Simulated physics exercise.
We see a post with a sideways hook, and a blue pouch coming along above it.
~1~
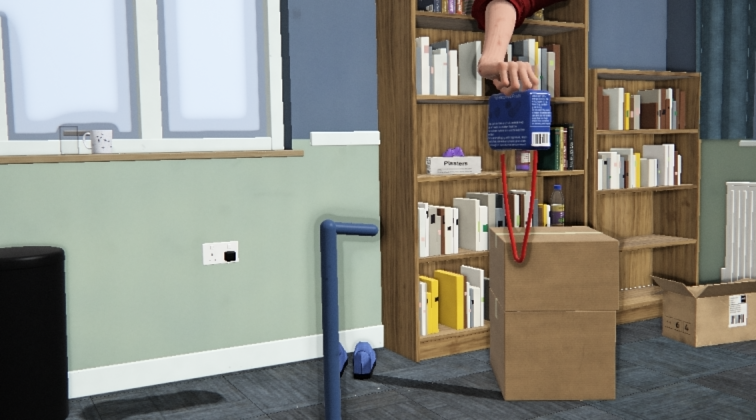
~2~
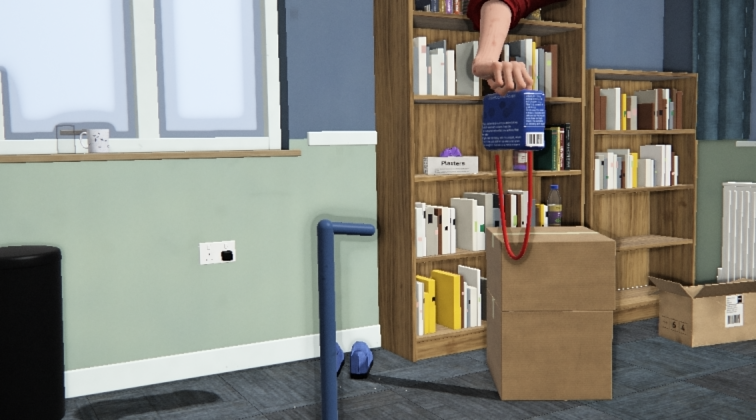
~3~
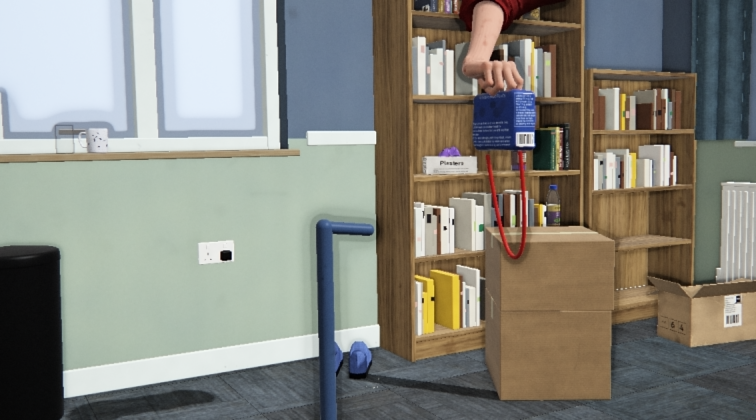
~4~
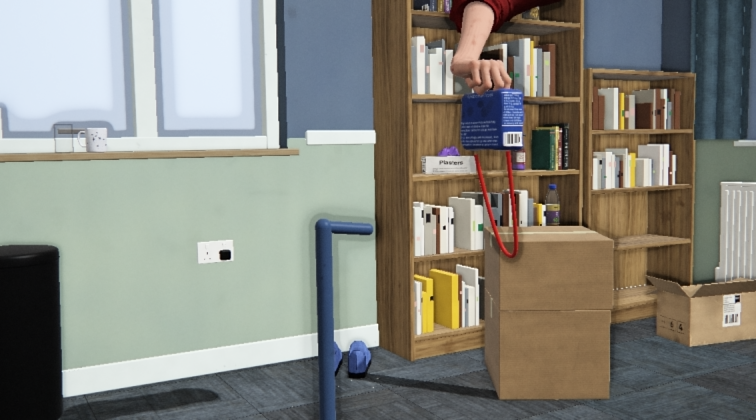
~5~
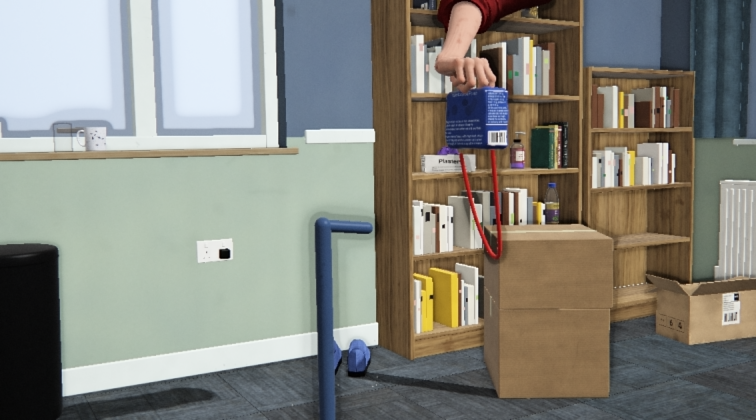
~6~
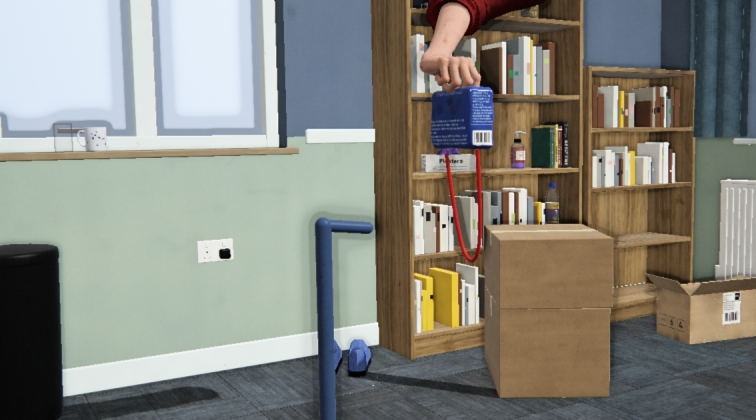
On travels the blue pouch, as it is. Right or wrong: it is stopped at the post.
Right.
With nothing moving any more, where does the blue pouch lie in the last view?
Roughly (234, 119).
Then, 0.28 s on from there, pouch nearing the post near (425, 119).
Then, 0.82 s on from there, pouch over the post near (349, 119).
Then, 1.34 s on from there, pouch past the post near (267, 119).
In the end, pouch past the post near (234, 119); loop tight round the post, hand stopped. The blue pouch is jerked back by its loop.
